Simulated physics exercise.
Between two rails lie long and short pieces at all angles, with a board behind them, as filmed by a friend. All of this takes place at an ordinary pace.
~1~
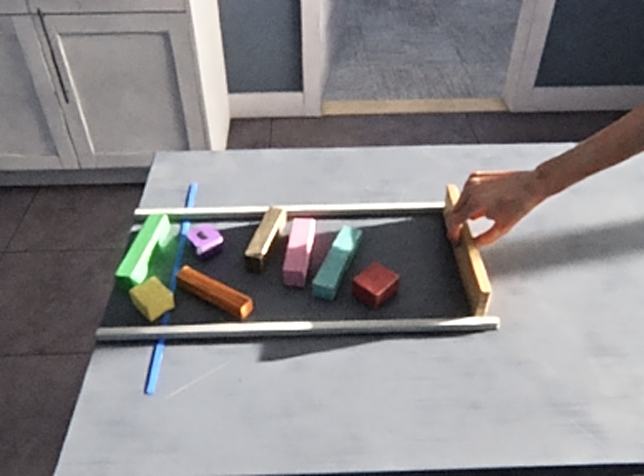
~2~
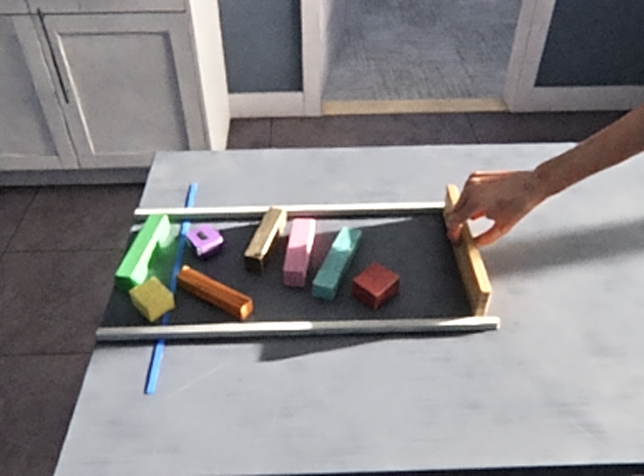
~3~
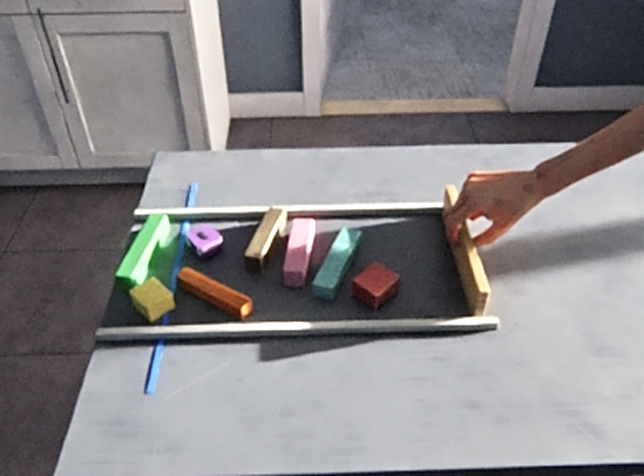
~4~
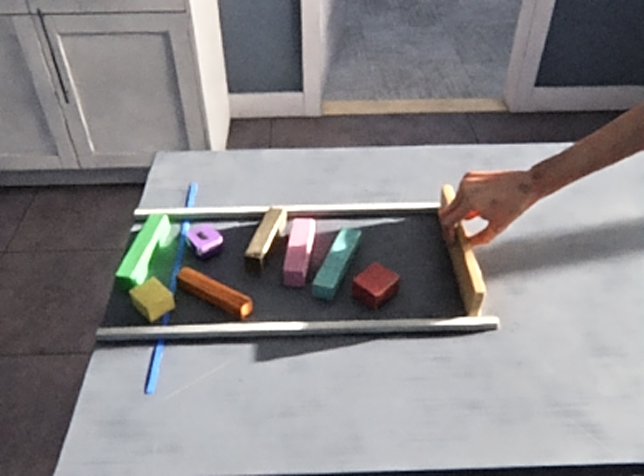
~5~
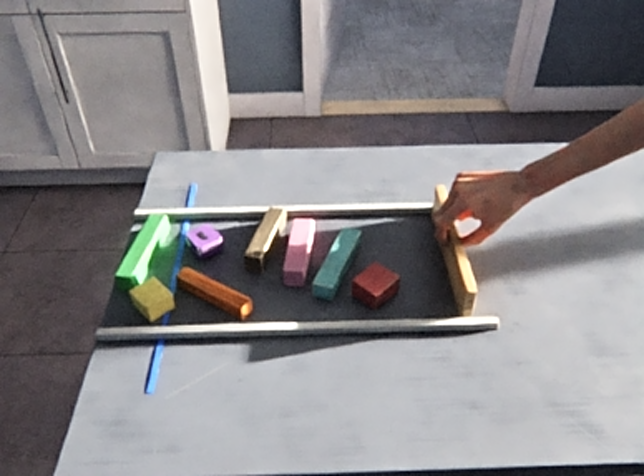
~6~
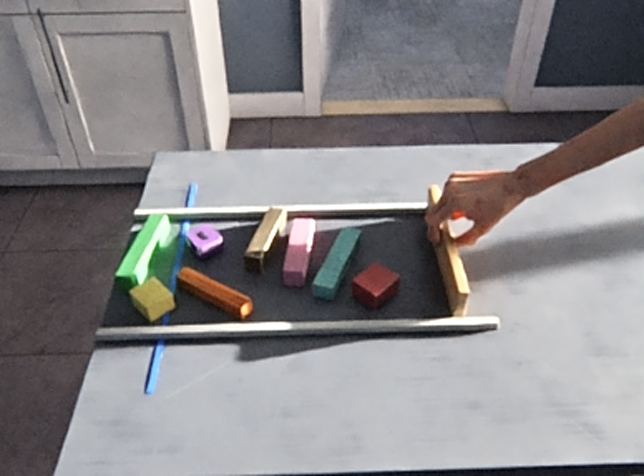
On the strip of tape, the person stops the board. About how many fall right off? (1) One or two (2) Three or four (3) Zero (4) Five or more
Option 2: Three or four.
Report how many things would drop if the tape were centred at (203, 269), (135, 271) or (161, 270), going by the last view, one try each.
In order, the counts are 1, 8 and 5.
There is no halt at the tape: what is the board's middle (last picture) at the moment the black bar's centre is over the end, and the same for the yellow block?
I'd say about (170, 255) for the first one and about (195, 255) for the second.
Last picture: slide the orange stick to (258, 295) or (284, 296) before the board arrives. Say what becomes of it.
Lab note - orange stick, try one keeps its place, try two keeps its place.
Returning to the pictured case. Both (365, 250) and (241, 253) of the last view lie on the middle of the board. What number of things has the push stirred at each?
So far 2, and 8 at the second.
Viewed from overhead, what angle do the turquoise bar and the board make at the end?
Out of line by around 25°.
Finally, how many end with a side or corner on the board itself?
The answer is 2.
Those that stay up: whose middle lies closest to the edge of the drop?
That's the orange stick.
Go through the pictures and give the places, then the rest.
The first frame shows green stick (144, 251); yellow block (152, 299); purple case (205, 243); board (464, 248); tape (176, 270).
The second frame shows yellow block (152, 299); red block (375, 285).
The third frame shows purple case (205, 243); board (463, 248).
The fourth frame shows green stick (144, 251); pink bar (299, 252).
The fifth frame shows yellow block (152, 299); turquoise bar (338, 262).
The sixth frame shows green stick (144, 251); yellow block (152, 299); purple case (205, 243); board (445, 248); tape (176, 270).
Soon after, none off yet; green stick at rest near (144, 251); yellow block at rest near (152, 299); purple case at rest near (205, 243).
In the end, the number that fall off is three or four; gone, purple case, yellow block and green stick.
